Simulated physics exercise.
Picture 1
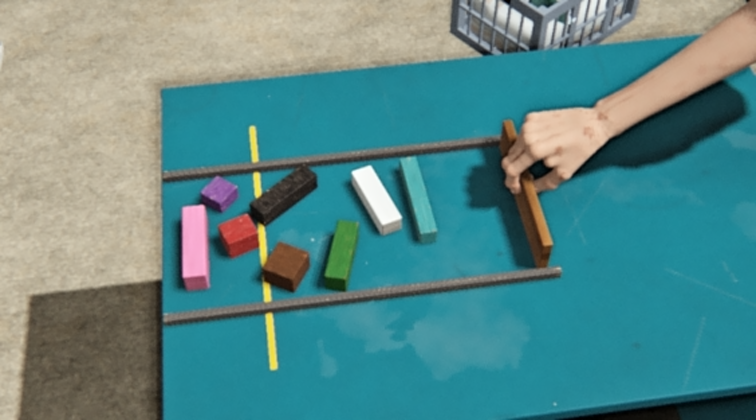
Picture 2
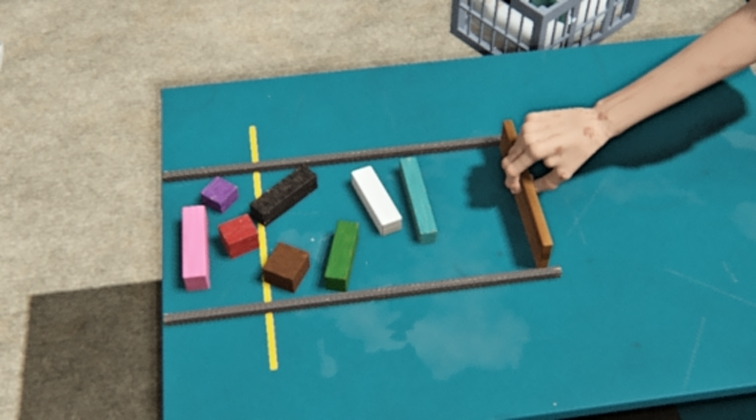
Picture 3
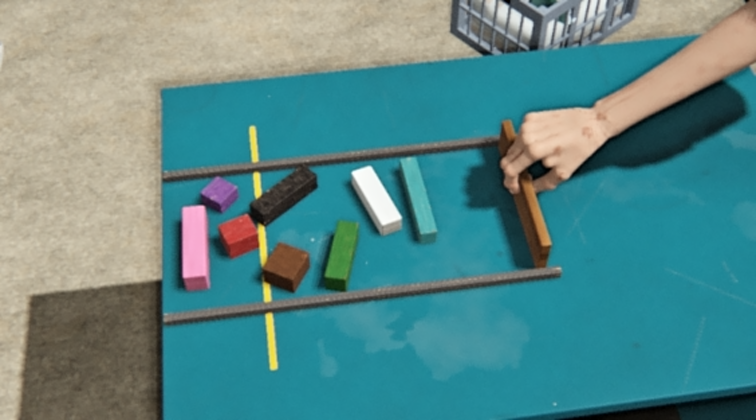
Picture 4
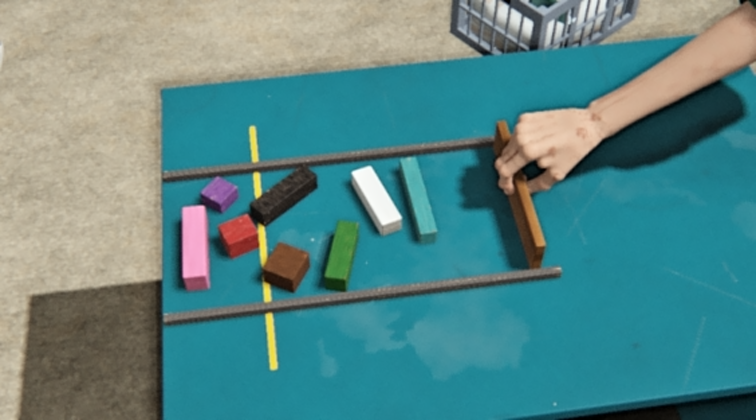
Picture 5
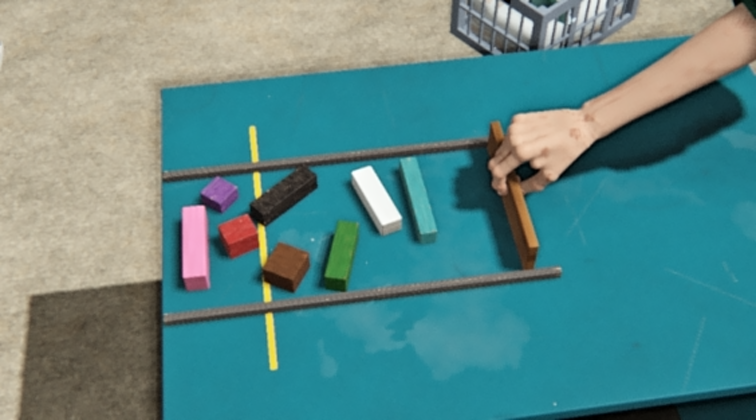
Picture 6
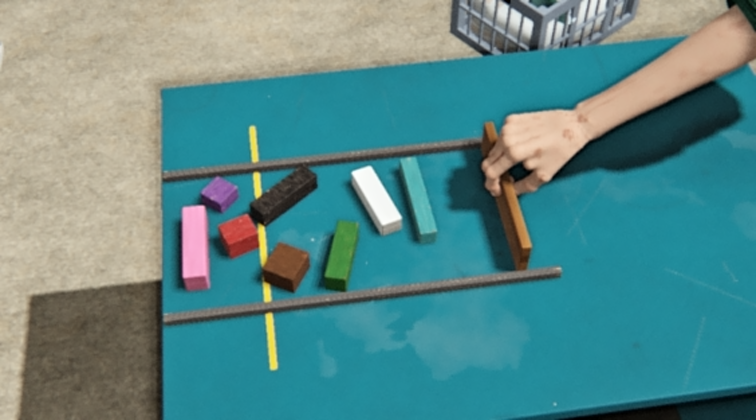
A hand slides a wooden board slightly left between two rails, while the colored blocks stay still.
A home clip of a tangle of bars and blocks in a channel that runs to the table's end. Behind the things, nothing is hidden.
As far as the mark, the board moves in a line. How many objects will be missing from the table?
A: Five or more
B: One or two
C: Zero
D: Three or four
Zero (C).
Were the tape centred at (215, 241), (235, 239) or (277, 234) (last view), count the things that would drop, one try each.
3, 2, 0.
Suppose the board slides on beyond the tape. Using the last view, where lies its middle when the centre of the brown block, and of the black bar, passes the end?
When the brown block crosses, the middle is near (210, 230); when the black bar crosses, near (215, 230).
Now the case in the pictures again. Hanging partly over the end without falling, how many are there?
Result: 1.
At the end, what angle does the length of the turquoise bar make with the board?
About 0°.
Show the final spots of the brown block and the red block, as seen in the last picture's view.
Going in order, first (210, 286) and next (201, 243).
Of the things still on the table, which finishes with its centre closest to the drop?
It's the pink stick.
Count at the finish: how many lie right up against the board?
At rest, 2 are in contact.
Early on, none off yet; pink stick at rest near (195, 248); purple block at rest near (220, 195); red block at rest near (239, 237).
Finally, the number that fall off is zero.
